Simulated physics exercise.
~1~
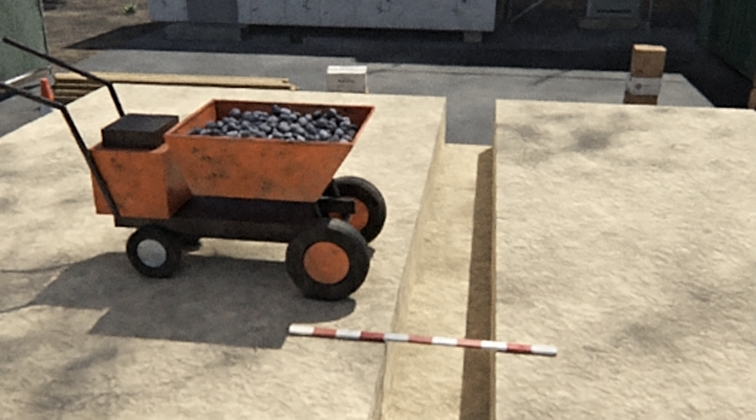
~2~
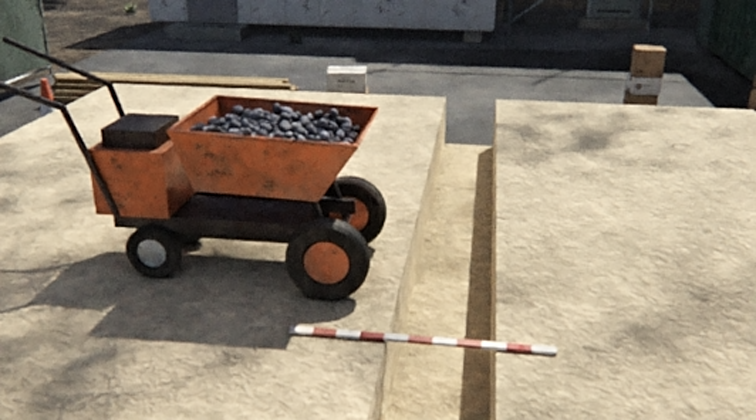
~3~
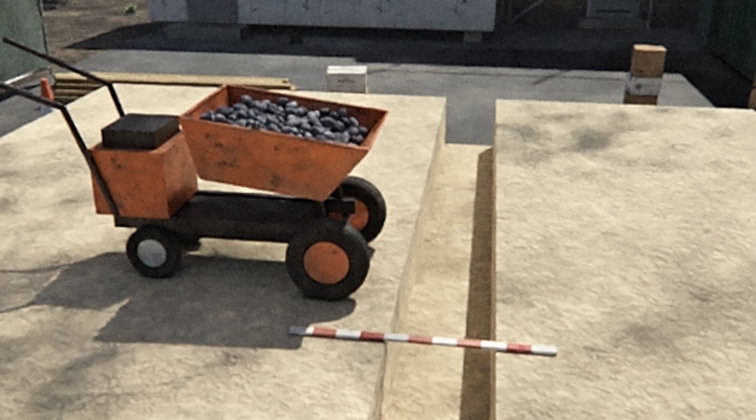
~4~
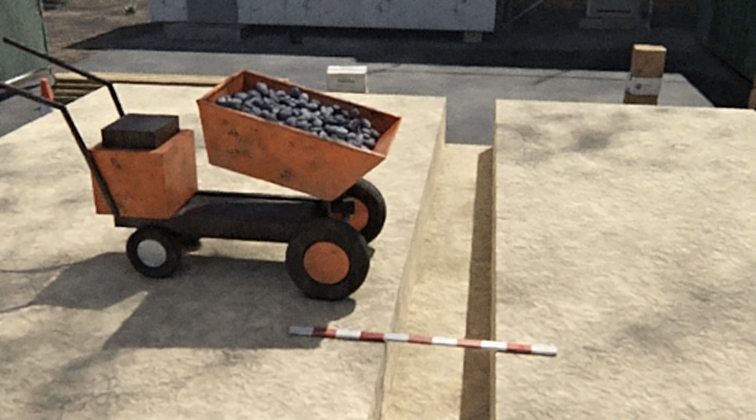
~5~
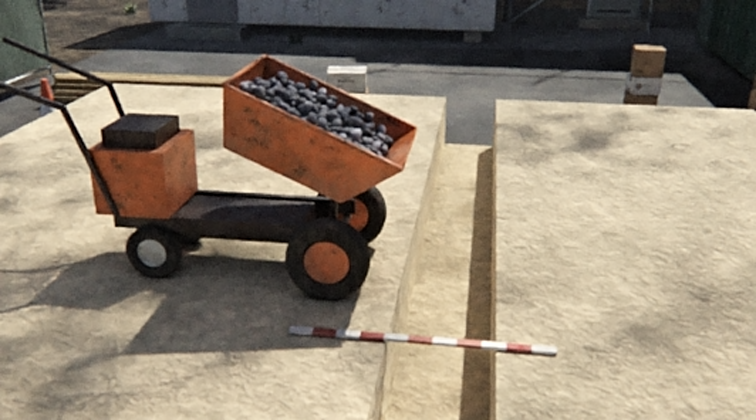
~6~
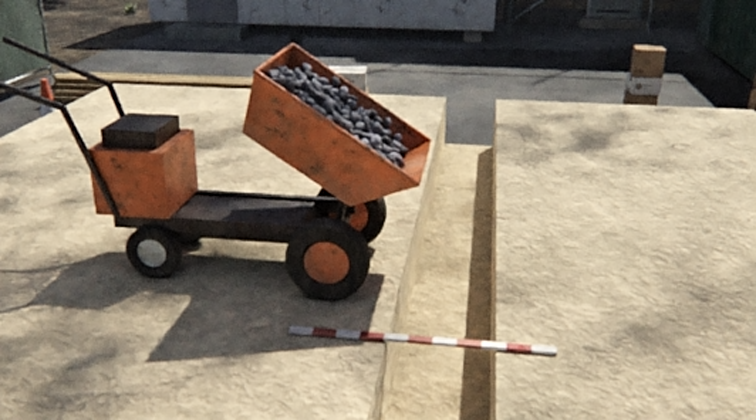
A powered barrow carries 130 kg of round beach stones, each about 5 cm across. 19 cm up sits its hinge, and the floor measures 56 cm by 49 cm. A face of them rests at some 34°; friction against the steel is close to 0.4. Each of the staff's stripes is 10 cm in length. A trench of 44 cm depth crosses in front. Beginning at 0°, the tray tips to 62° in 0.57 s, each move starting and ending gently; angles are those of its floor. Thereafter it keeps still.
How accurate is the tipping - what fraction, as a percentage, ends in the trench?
Close to 29 in every hundred.
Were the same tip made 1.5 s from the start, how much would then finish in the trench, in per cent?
55 %.
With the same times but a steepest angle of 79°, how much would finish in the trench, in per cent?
In that case around 30 percent.
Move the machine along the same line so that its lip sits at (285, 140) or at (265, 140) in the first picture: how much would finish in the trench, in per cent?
I'd expect some 75 per cent, then some 75.
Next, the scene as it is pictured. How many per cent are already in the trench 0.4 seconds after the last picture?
Around 15 per cent of it.
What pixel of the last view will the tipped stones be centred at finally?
The stones end up centred near (541, 281).
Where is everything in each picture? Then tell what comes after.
In the first picture, the tray is at 0°, its lip at (353, 146); the top of the load is at (285, 120).
In the second picture, the tray is at 2°, its lip at (357, 147); the top of the load is at (280, 116).
In the third picture, the tray is at 7°, its lip at (369, 151); the top of the load is at (255, 109).
The fourth picture shows lip at (385, 158), floor tilted 15°, highest stones at (253, 97).
The fifth picture shows lip at (403, 170), floor tilted 24°, highest stones at (269, 84).
The sixth picture shows lip at (419, 185), floor tilted 33°, highest stones at (288, 75).
Then, 0.1 s after the last picture the floor is at 53°, 100 % in the tray; the foremost stones are at (429, 192).
Then, 0.4 s after the last picture the floor is at 62°, 82 % in the tray, 13 % in the trench, 6 % past the trench; the foremost stones are at (520, 269).
Then, 0.7 s after the last picture the floor is at 62°, 32 % in the tray, 12 % in the trench, 55 % past the trench; the foremost stones are at (682, 296).
Then, 2.7 s after the last picture the floor is at 62°, 14 % in the tray, 29 % in the trench, 57 % past the trench; the foremost stones are past the picture's edge.
